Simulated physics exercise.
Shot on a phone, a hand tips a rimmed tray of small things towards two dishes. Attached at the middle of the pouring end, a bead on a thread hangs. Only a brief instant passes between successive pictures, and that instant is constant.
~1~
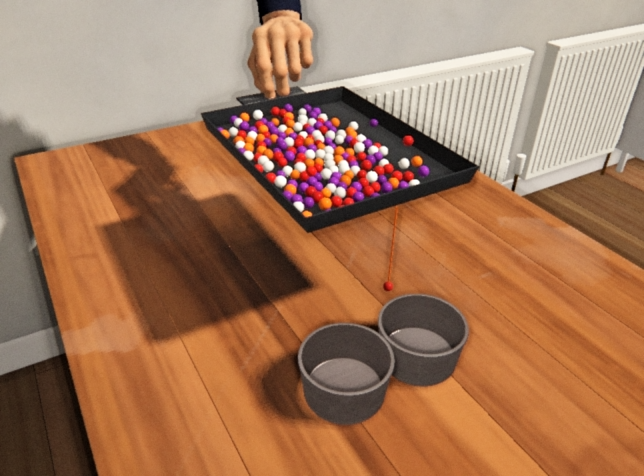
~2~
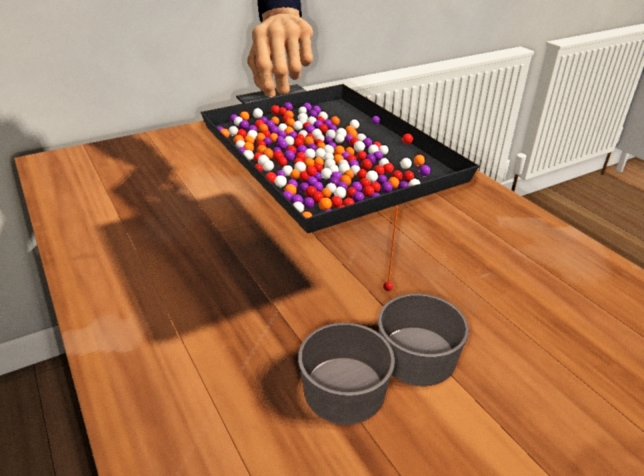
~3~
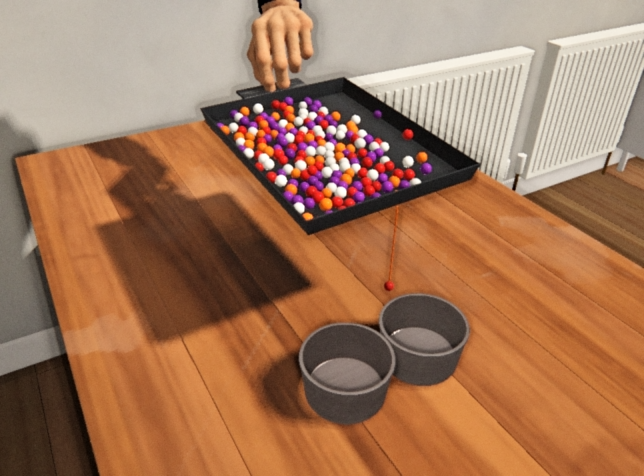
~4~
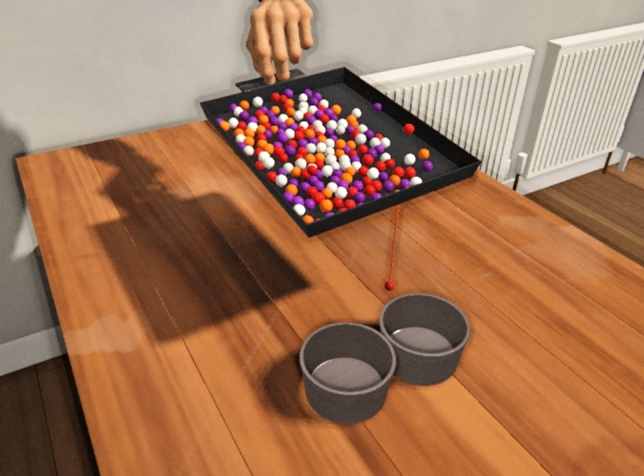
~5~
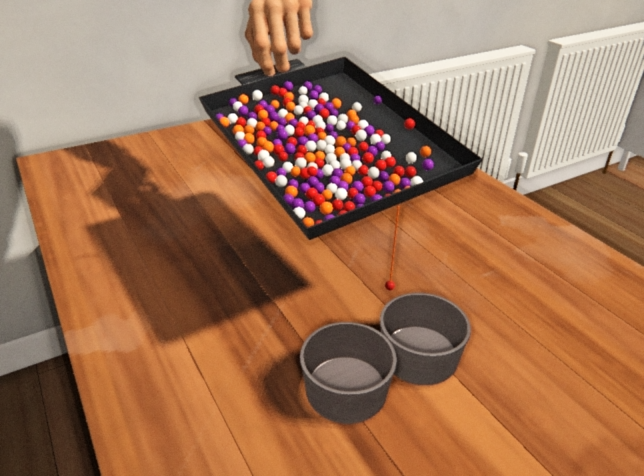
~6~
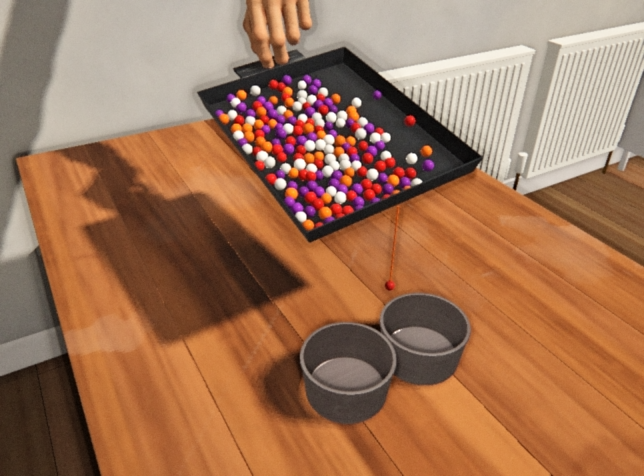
On a wooden table in a room with pale walls and white radiators, the view looks down from a fixed position. A hand holds a dark rimmed tray of red, orange, purple and white beads above two grey dishes, a small red bead hanging by a thread from its near edge. The hand lifts the tray's far side slightly, the near edge tilting a little towards its left corner.
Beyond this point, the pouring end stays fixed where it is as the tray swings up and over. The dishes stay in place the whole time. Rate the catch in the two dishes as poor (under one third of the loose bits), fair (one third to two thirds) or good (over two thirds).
Fair.
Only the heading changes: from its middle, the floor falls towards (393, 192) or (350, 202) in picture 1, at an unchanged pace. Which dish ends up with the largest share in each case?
So the first heading gives the rightward dish, the second gives the leftward dish.
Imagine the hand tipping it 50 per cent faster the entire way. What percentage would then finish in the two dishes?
About 40 %.
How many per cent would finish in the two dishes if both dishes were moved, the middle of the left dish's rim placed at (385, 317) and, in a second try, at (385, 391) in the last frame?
You'd get 10 in a hundred first and 0 in a hundred after that.
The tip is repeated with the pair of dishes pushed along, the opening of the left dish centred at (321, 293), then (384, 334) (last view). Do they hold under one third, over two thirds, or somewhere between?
First place: Below one third. Second place: Under a third.
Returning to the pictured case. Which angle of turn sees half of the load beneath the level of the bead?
Somewhere around 75 degrees.
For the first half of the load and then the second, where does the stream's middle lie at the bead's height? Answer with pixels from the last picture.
First roughly (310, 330), then roughly (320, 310).
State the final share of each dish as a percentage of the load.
Out of every hundred, close to 50 go left and close to 0 go right.
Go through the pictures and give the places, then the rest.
In the first frame, corners of the pouring end near (308, 214) and (473, 165), level; middle of the load near (310, 155), round plastic beads; left dish near (371, 403); right dish near (449, 365); bead on its thread near (388, 286).
In the second frame, corners of the pouring end near (308, 215) and (473, 165), level; middle of the load near (310, 154).
In the third frame, corners of the pouring end near (308, 217) and (474, 163), tipped barely, lowest at the left corner; middle of the load near (310, 152).
In the fourth frame, corners of the pouring end near (309, 220) and (475, 160), tipped a little, lowest at the left corner; middle of the load near (311, 149).
In the fifth frame, corners of the pouring end near (309, 224) and (476, 158), tipped a little, lowest at the left corner; middle of the load near (311, 146).
In the sixth frame, corners of the pouring end near (309, 227) and (477, 156), tipped a little, lowest at the left corner; middle of the load near (310, 146), the bulk on the move; left dish near (373, 402); right dish near (450, 364).
Shortly afterwards, tray tipped steeply; the whole lot on the tray.
Next, tray tipped right over; only a few on the tray; near half in the left dish; near half outside both; only a few in the air.
Some moments later, tray tipped past a quarter turn; near half in the left dish; near half outside both.
In the end, tray tipped past a quarter turn; near half in the left dish; none at all in the right dish; near half outside both.
